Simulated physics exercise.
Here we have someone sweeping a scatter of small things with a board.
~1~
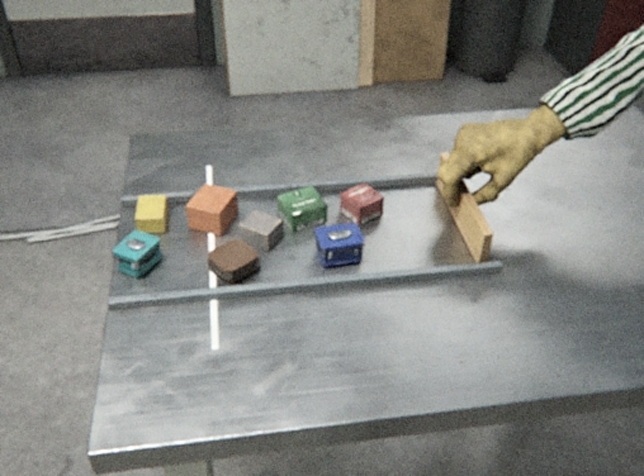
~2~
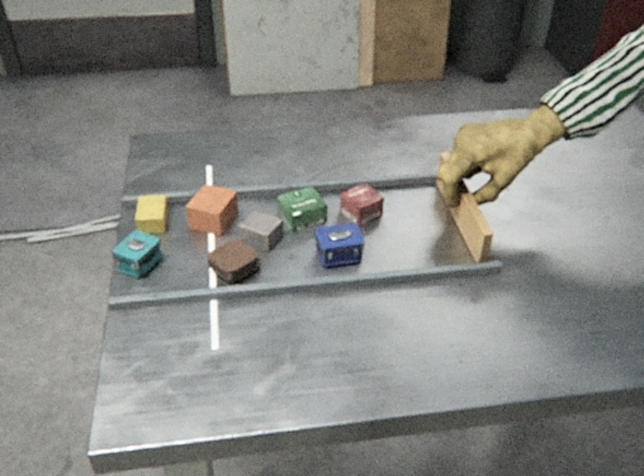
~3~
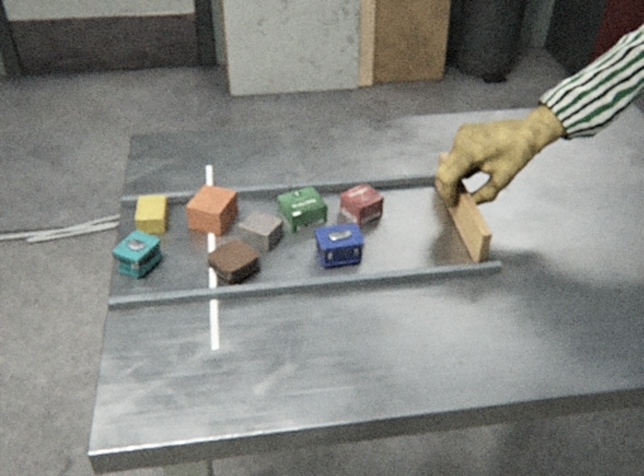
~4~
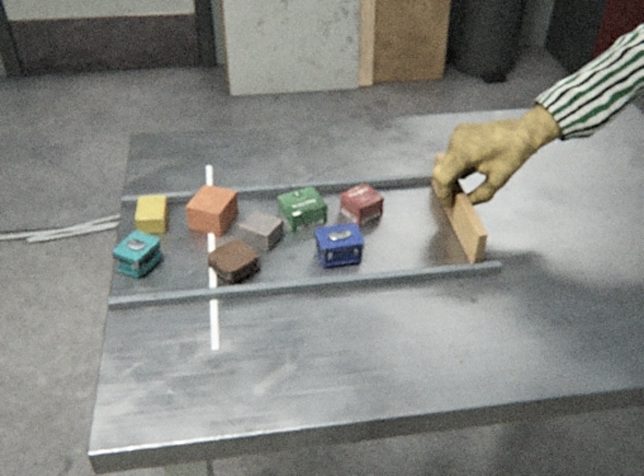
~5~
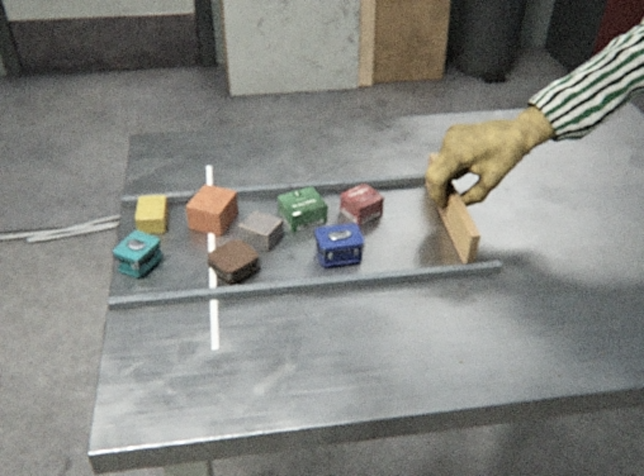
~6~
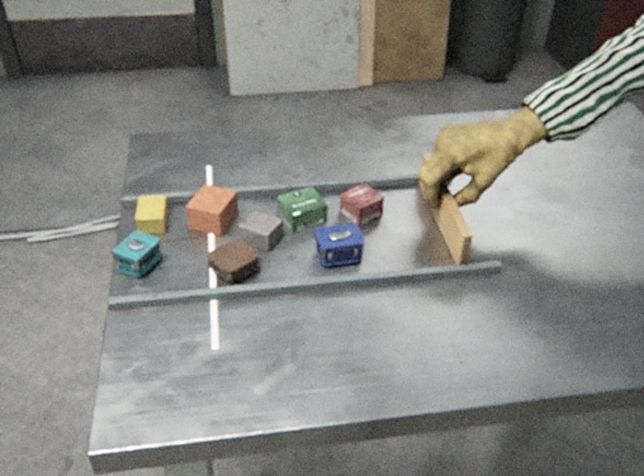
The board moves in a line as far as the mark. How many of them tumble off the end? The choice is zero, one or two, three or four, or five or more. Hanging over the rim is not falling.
The number that fall off is one or two.
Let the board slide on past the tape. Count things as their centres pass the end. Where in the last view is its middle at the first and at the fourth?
At (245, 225) for the first, at (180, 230) for the fourth.
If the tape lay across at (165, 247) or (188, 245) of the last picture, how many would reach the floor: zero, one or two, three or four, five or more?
In that order: 5 or more; three to four.
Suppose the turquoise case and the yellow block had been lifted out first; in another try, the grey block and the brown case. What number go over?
The counts: 0 and 1.
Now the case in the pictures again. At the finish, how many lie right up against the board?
3 of them.
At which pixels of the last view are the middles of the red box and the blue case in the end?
The red box at (194, 209), the blue case at (190, 259).
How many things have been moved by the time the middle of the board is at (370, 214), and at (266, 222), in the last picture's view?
First 1, then 7.
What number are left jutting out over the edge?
That would be 2.
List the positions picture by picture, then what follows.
In the first frame, turquoise case (138, 254); yellow block (152, 214); orange block (213, 210); board (462, 206); tape (212, 243).
In the second frame, yellow block (152, 214); blue case (339, 246).
In the third frame, orange block (213, 210); grey block (262, 230).
In the fourth frame, turquoise case (139, 255); board (457, 206).
In the fifth frame, yellow block (152, 214); green box (302, 209).
In the sixth frame, turquoise case (139, 255); yellow block (152, 214); orange block (213, 210); board (444, 207); tape (212, 243).
A little later, none off yet; turquoise case at rest near (139, 255); yellow block at rest near (152, 214); orange block at rest near (213, 210).
When it is over, the number that fall off is one or two; down, yellow block.
